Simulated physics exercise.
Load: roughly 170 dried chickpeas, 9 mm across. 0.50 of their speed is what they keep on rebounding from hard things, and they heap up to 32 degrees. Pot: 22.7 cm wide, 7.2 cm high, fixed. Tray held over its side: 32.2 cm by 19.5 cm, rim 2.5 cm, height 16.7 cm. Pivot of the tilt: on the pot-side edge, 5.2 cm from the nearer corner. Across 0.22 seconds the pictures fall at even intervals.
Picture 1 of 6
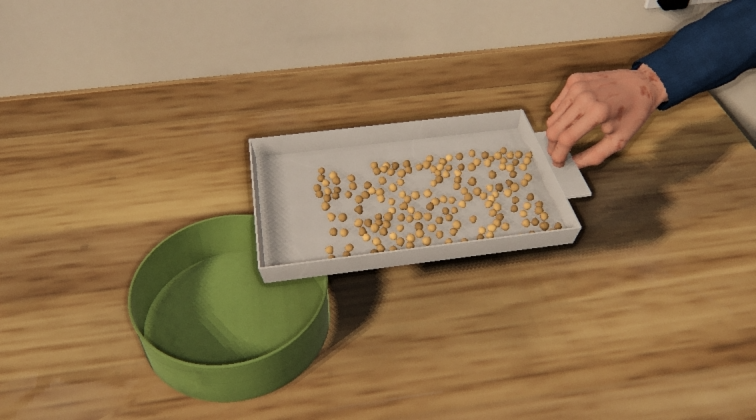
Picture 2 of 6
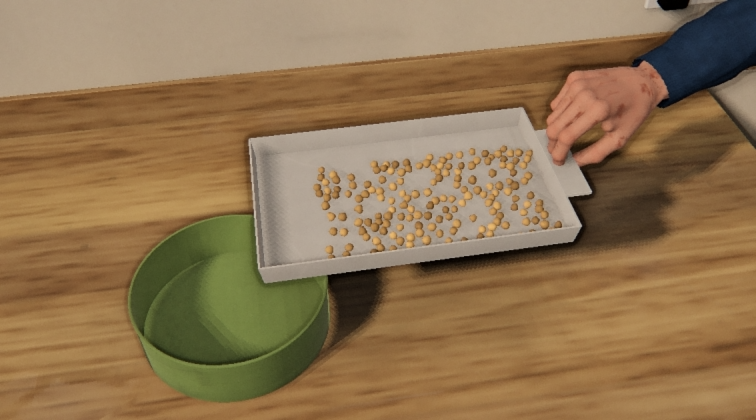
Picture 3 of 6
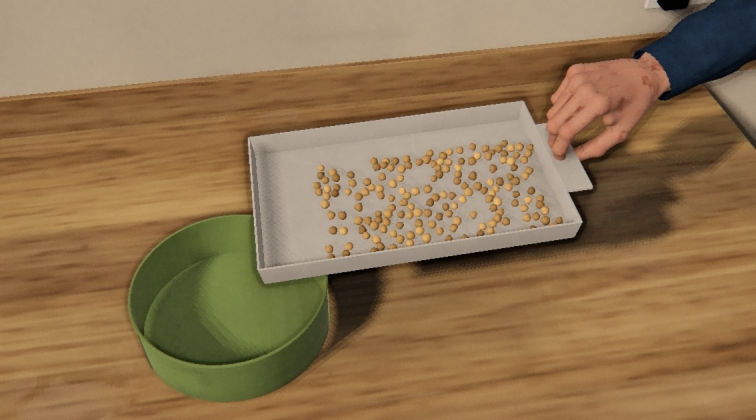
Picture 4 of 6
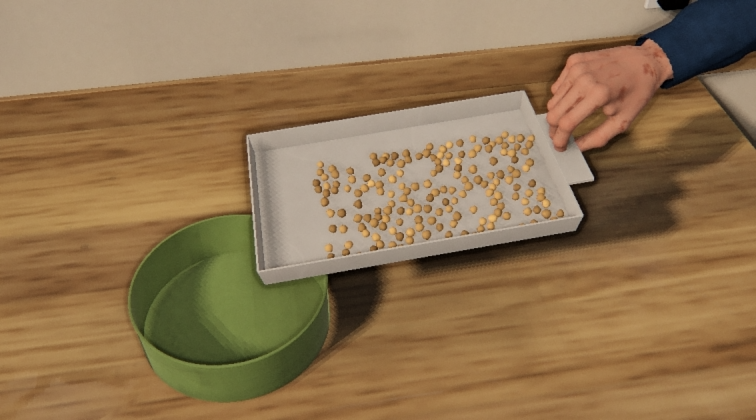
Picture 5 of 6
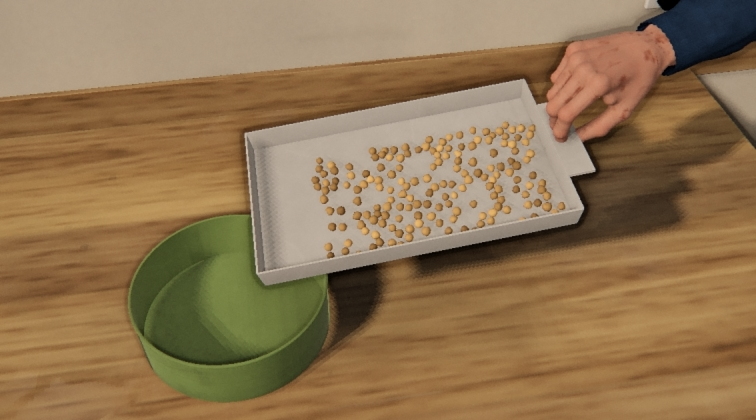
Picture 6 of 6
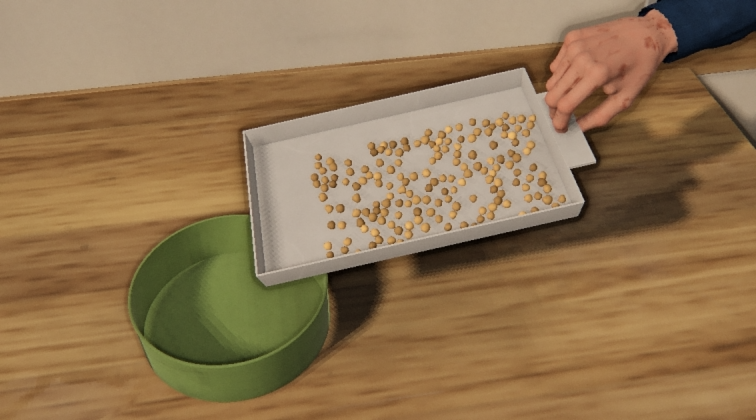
A hand slowly raises the right end of a white tray of dried chickpeas.
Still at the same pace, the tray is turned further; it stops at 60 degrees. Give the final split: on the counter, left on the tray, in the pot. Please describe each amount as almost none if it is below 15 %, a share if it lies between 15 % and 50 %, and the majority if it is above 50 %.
Counter - almost none, left on the tray - the majority, pot - almost none.
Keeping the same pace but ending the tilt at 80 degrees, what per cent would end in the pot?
Around 0 %, I reckon.
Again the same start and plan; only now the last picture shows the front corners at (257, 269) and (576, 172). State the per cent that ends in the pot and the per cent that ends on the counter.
Final per cent - pot 20, counter 5.
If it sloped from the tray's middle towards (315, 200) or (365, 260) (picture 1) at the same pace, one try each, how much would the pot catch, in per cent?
Estimate: Some 10 % and some 0 % respectively.
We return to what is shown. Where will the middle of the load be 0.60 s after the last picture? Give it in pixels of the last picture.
The middle of the load should be at about (316, 236) by then.
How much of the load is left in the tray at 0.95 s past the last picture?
About 100% of the load.
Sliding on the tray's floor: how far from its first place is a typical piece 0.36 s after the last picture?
Roughly 6 cm.
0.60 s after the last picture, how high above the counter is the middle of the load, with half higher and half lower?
Median height: Approx. 20 cm.
Then, 0.36 s after the last picture, tilt 35 degrees; the tray holds 100 %, the pot 0 %.
Then, 0.60 s after the last picture, tilt 51 degrees; the tray holds 100 %, the pot 0 %.
Then, 0.95 s after the last picture, tilt 60 degrees; the tray holds 100 %, the pot 0 %.
In the end, counter 0 %, tray 95 %, pot 0 %.
